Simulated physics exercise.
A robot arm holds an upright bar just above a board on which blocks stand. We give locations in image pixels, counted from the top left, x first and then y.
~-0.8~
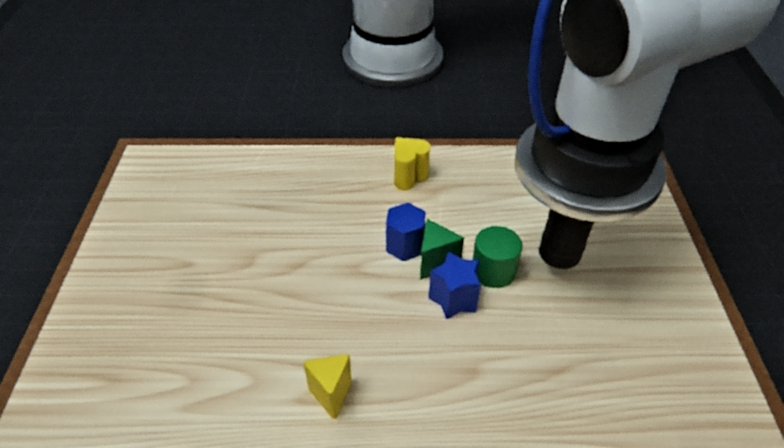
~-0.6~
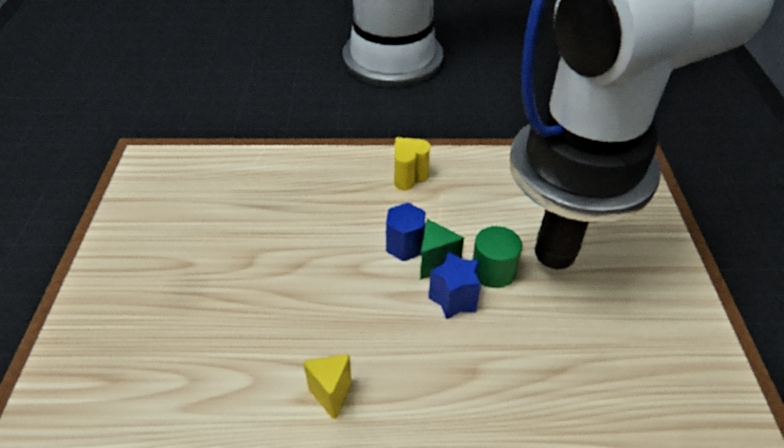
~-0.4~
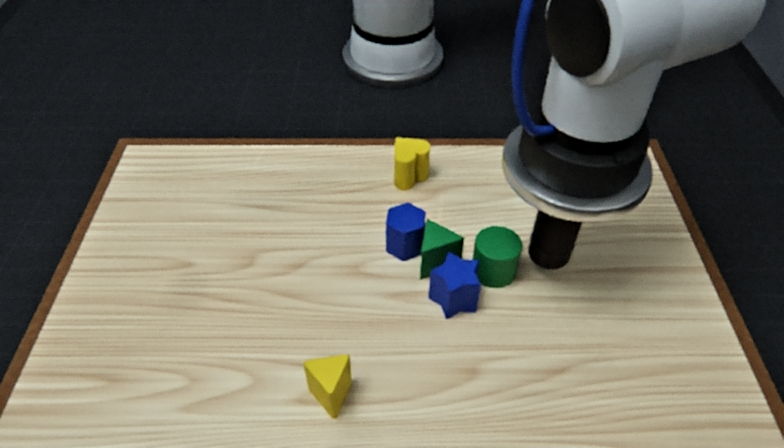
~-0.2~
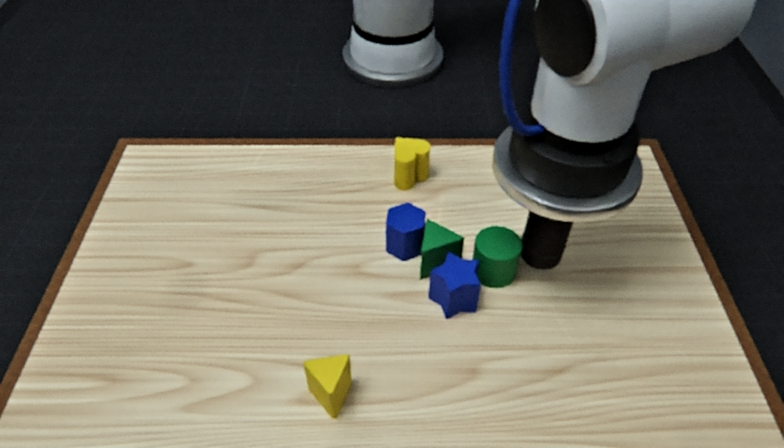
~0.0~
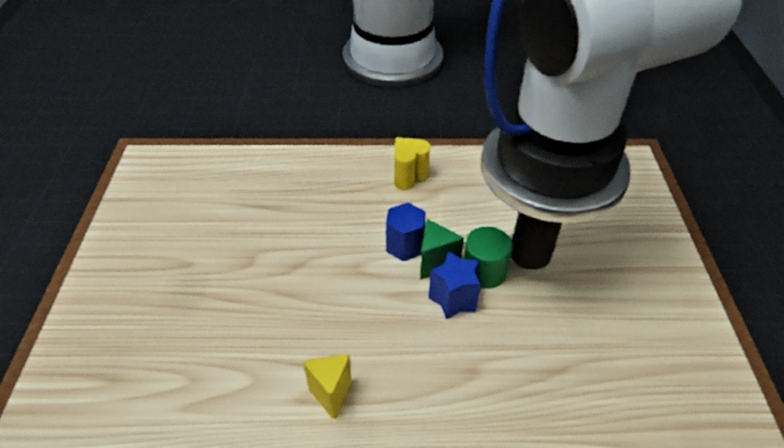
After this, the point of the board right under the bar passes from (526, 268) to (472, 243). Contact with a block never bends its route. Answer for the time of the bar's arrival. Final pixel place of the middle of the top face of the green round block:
The spot you're after is about (450, 239) in the image.
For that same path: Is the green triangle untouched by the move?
No, that is not how it ends up.
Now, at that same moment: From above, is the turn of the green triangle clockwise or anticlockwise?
It turns round clockwise.
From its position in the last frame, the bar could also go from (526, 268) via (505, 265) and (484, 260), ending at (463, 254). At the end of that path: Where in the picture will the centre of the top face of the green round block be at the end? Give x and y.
The middle of its top is at (436, 248).
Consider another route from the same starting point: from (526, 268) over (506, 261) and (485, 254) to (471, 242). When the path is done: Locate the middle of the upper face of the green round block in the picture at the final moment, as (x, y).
For the centre of its top, I'd go with (453, 243).
What follows on the original path. Halfway along, bar at (501, 242); blue hexagonal block at (403, 216); green triangle at (425, 238), turned 35° clockwise; blue star block at (455, 274); green round block at (467, 243).
At the end, bar at (474, 230); blue hexagonal block at (403, 216); green triangle at (412, 240), turned 60° clockwise; blue star block at (454, 276); green round block at (450, 239).
